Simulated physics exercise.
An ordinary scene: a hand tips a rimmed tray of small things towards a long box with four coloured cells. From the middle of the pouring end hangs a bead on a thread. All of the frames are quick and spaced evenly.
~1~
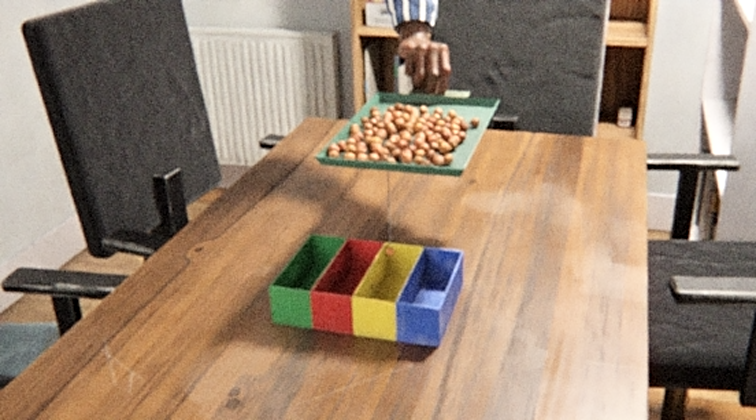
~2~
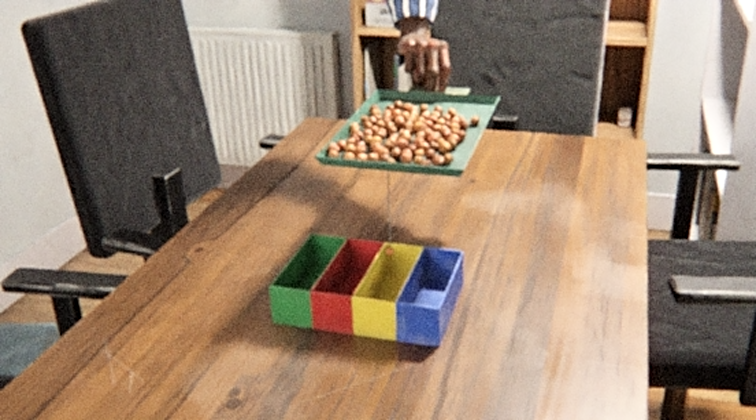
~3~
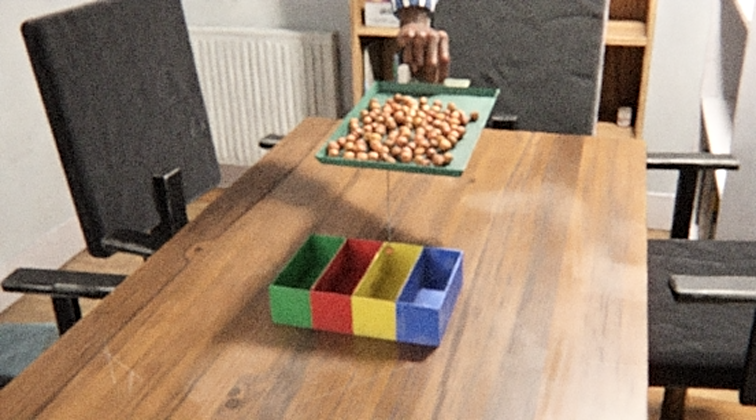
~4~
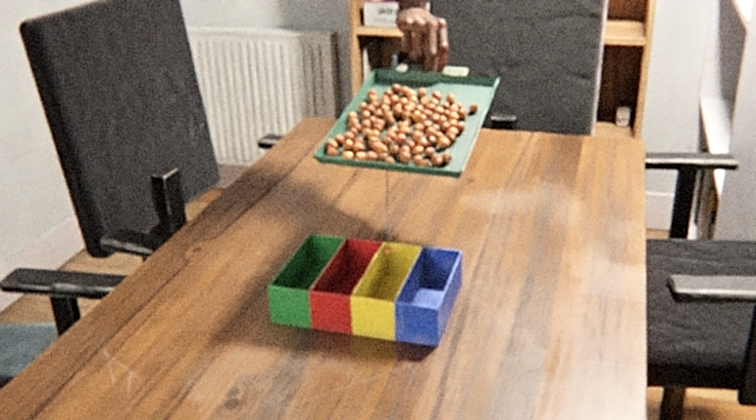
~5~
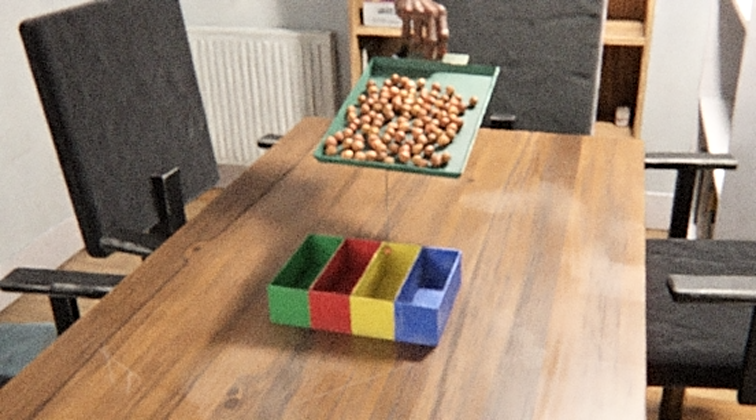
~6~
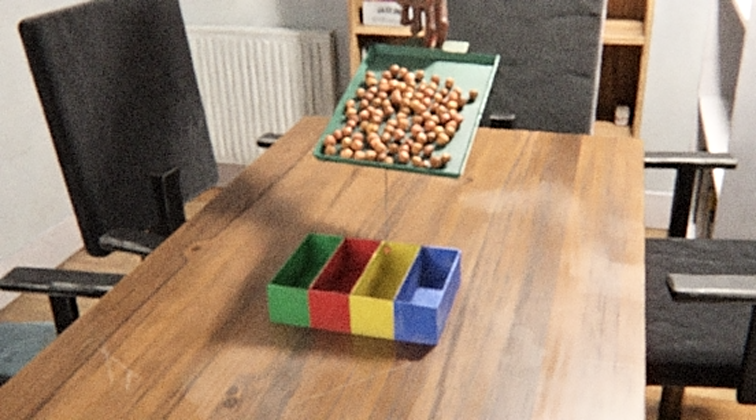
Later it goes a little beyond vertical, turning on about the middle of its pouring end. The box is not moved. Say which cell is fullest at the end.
The blue cell is fullest at the end.
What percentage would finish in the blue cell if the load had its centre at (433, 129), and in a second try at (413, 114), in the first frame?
Shares in turn: 40 % and 30 %.
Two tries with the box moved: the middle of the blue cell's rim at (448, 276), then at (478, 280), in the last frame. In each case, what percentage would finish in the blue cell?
30 %, 20 %.
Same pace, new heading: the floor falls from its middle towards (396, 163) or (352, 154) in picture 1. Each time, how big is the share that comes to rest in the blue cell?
I'd put it at some 20 % and then some 0 %.
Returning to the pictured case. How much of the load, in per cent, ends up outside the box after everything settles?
It comes to some 20 in a hundred.
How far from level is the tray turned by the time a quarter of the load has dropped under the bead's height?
Approx. 70° from level.
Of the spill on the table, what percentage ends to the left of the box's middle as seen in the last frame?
10 %, roughly.
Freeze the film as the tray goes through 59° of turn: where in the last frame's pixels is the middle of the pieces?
Around (403, 152).
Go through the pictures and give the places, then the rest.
In the first frame, corners of the pouring end (321, 156) and (460, 167), level; middle of the load (408, 133), hazelnuts; bead on its thread (390, 251); green cell (291, 304); red cell (332, 309); yellow cell (374, 315); blue cell (418, 321).
In the second frame, corners of the pouring end (321, 155) and (460, 167), level; middle of the load (408, 132).
In the third frame, corners of the pouring end (320, 155) and (460, 168), tipped barely, lowest at the right corner; middle of the load (408, 128).
In the fourth frame, corners of the pouring end (319, 154) and (459, 169), tipped a little, lowest at the right corner; middle of the load (406, 123).
In the fifth frame, corners of the pouring end (318, 153) and (458, 170), tipped a little, lowest at the right corner; middle of the load (406, 117).
In the sixth frame, corners of the pouring end (317, 152) and (457, 171), tipped clearly, lowest at the right corner; middle of the load (405, 113); green cell (289, 302); red cell (330, 308); yellow cell (372, 313); blue cell (415, 319).
Just after the last frame, tray tipped steeply; the larger part on the tray; just a few in the blue cell; roughly a quarter falling or outside the box.
A moment on, tray tipped right over; roughly a third in the blue cell; roughly a quarter in the yellow cell; about a tenth in the red cell; just a few in the green cell; roughly a quarter falling or outside the box.
Further on, tray tipped past a quarter turn; roughly a third in the blue cell; roughly a quarter in the yellow cell; roughly a quarter in the red cell; just a few in the green cell; roughly a quarter falling or outside the box.
When it is over, tray tipped past a quarter turn; roughly a third in the blue cell; roughly a quarter in the yellow cell; roughly a quarter in the red cell; just a few in the green cell; roughly a quarter outside the box.
